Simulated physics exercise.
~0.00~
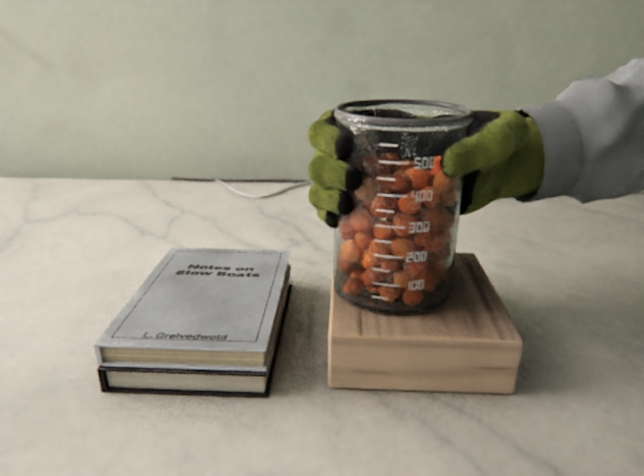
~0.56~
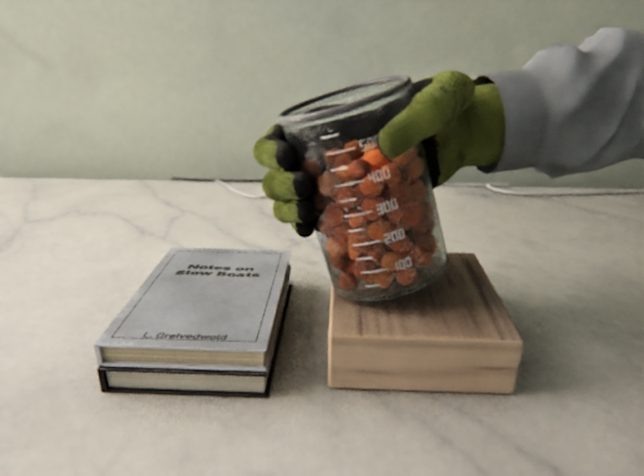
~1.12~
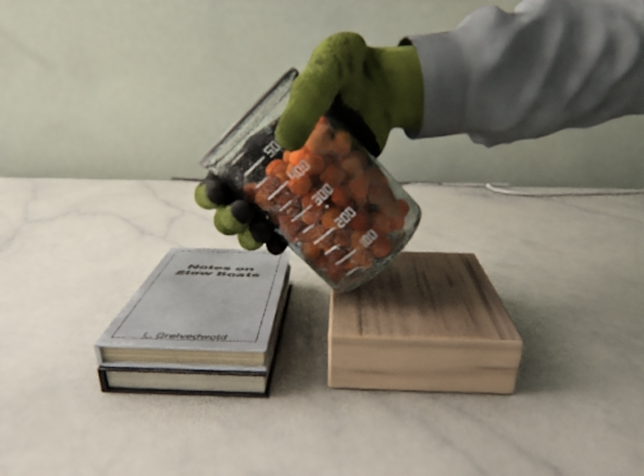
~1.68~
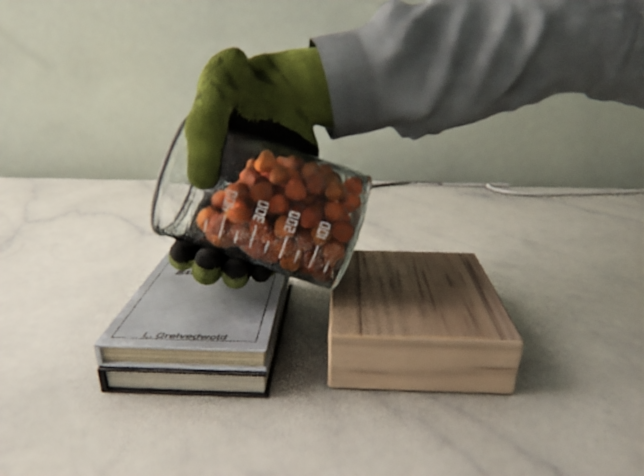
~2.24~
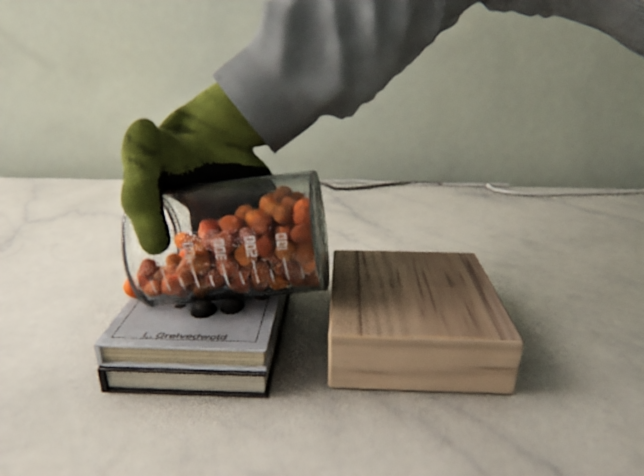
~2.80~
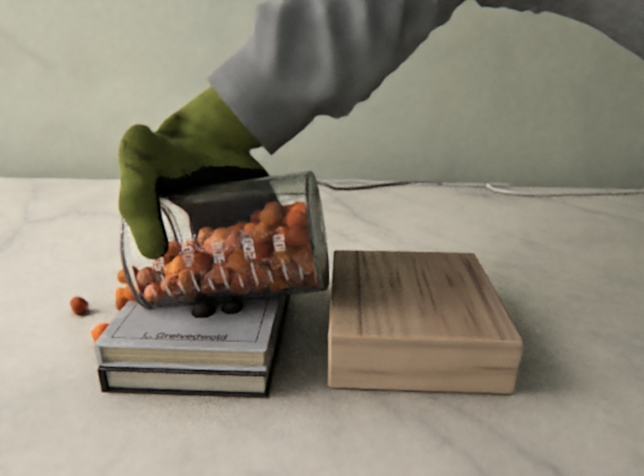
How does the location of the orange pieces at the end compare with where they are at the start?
At the start they are all in the upright beaker on the wooden block at the right. At the end they are farther left and lower, most of them in the tipped beaker over the books and a few on the table to the left of the stack.
